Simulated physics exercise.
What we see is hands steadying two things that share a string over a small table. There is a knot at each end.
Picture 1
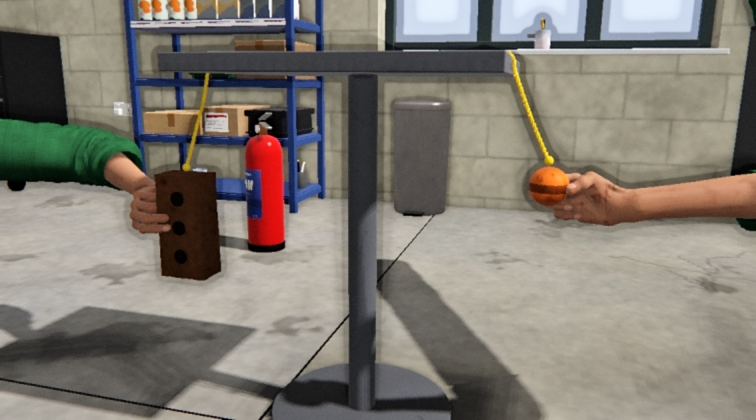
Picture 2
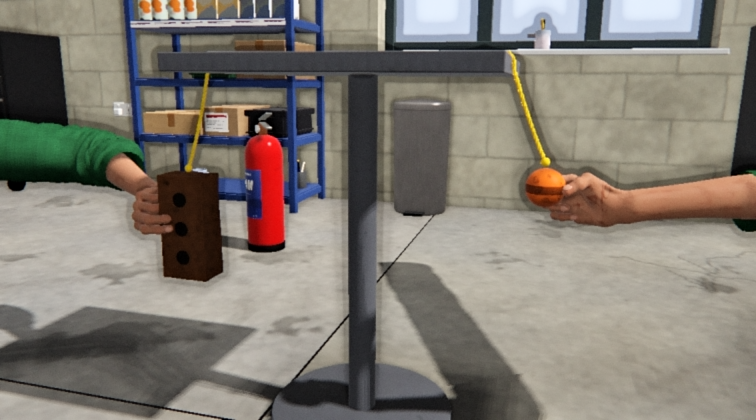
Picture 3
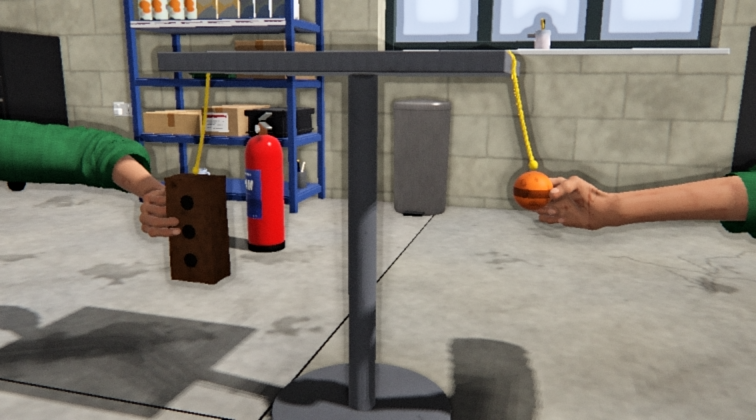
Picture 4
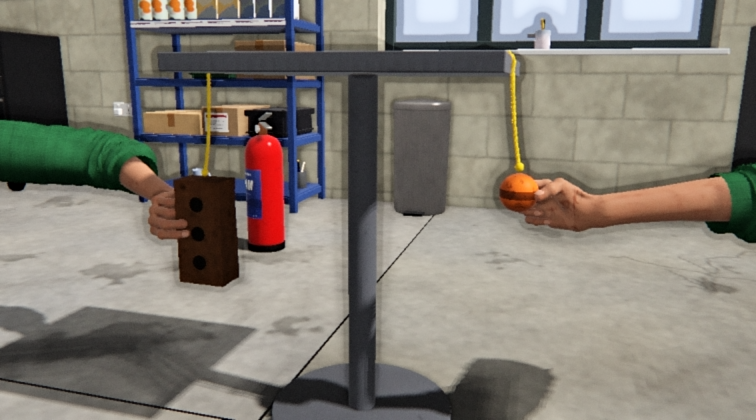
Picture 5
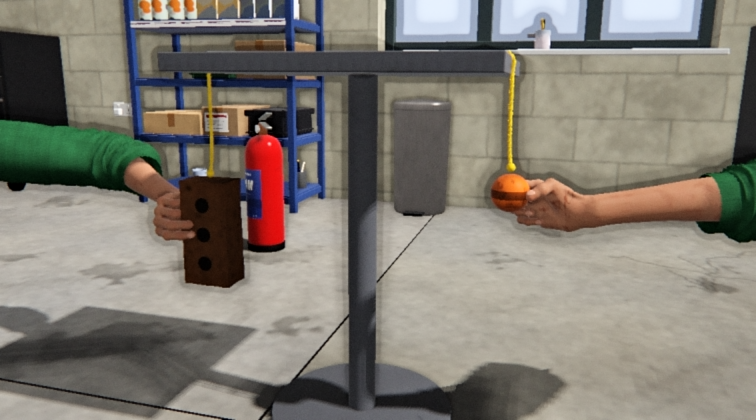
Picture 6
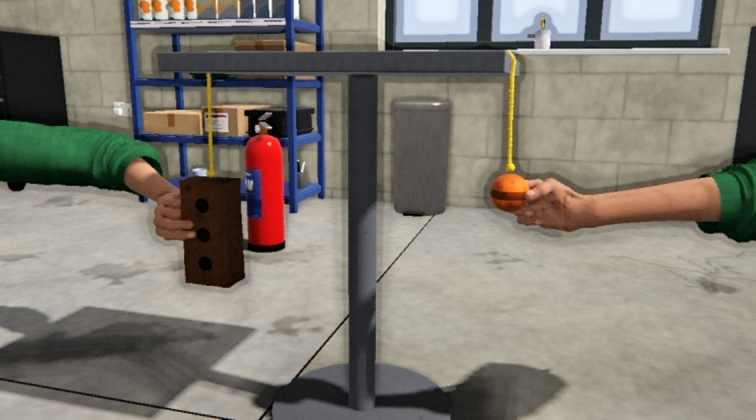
Two hands in green sleeves hold a dark brown brick on the left and an orange ball on the right, each on a yellow string beneath a narrow grey tabletop, seen level from the front in a concrete-floored workshop. Behind stand blue shelves, a red extinguisher and a grey bin. The hands ease both objects slightly inward until the strings hang nearly straight, then stay still, while the camera remains fixed.
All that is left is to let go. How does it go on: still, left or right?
The string drops leftwards.
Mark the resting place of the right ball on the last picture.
Near (85, 375).
Then, 0.68 s past the final frame, left brick lower near (229, 340); right ball pulled up onto the top near (487, 17).
Then, 1.18 s past the final frame, left brick down on the floor near (269, 397); right ball higher near (169, 71).
When it is over, left brick down on the floor near (269, 397); right ball down on the floor near (85, 375). The string goes down on the left.
